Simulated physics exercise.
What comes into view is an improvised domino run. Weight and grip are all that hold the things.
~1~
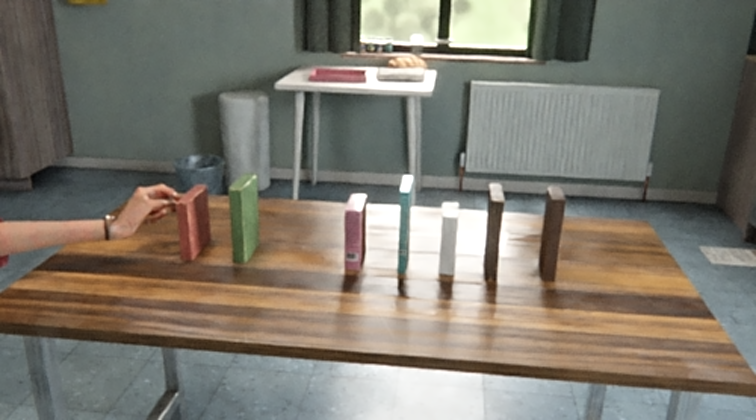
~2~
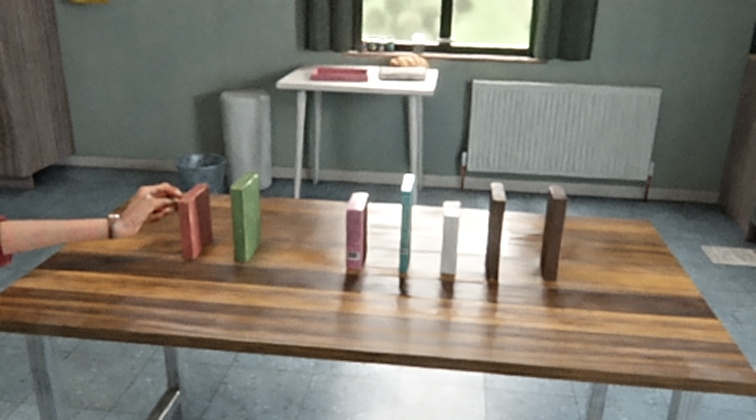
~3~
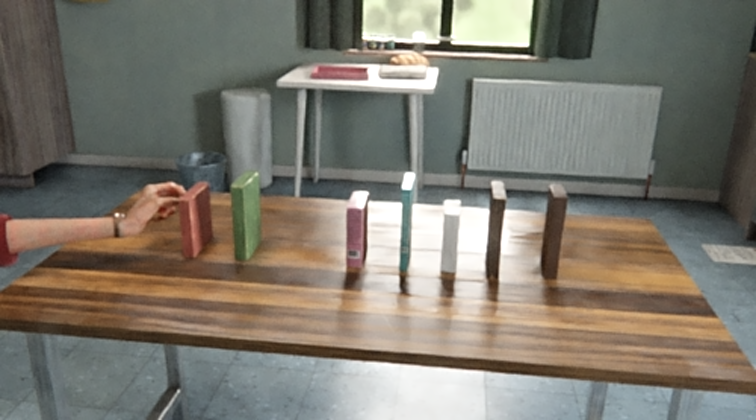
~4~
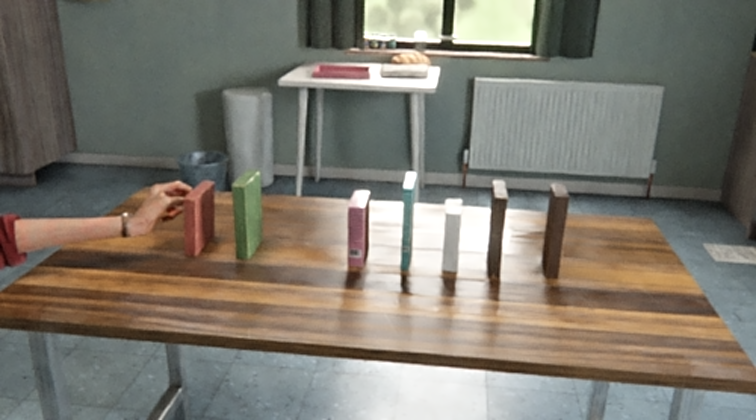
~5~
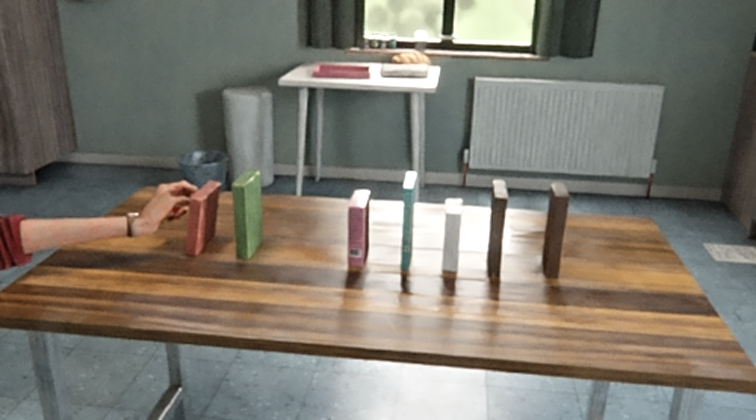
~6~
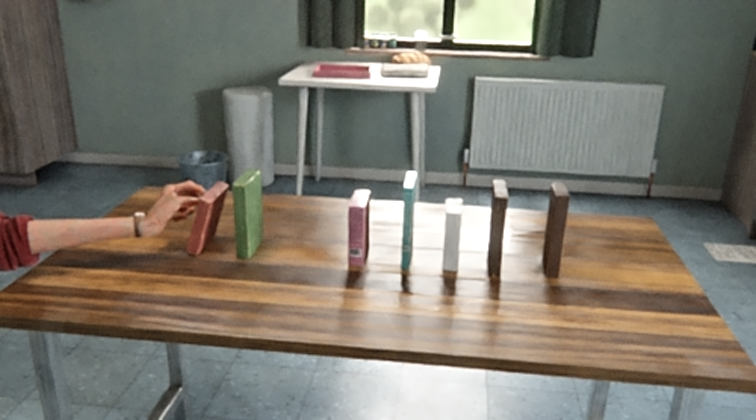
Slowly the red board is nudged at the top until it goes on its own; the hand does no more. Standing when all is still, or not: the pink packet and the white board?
Pink packet: Still standing; white board: Still standing.
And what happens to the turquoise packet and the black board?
The turquoise packet remains standing; the black board remains standing.
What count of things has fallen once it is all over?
All told, the number is 2.
Then, 0.20 s after the last picture, red board 51° over; green block tipped 8° from how it was.
Then, 0.40 s after the last picture, red board 90° over; green block tipped 63° from how it was.
Then, 0.50 s after the last picture, red board 90° over; green block on its side.
At rest, tipped over on the table, green block; the other 4 in place. Seen from the same camera at the end, pink packet near (359, 228), white board near (452, 235).
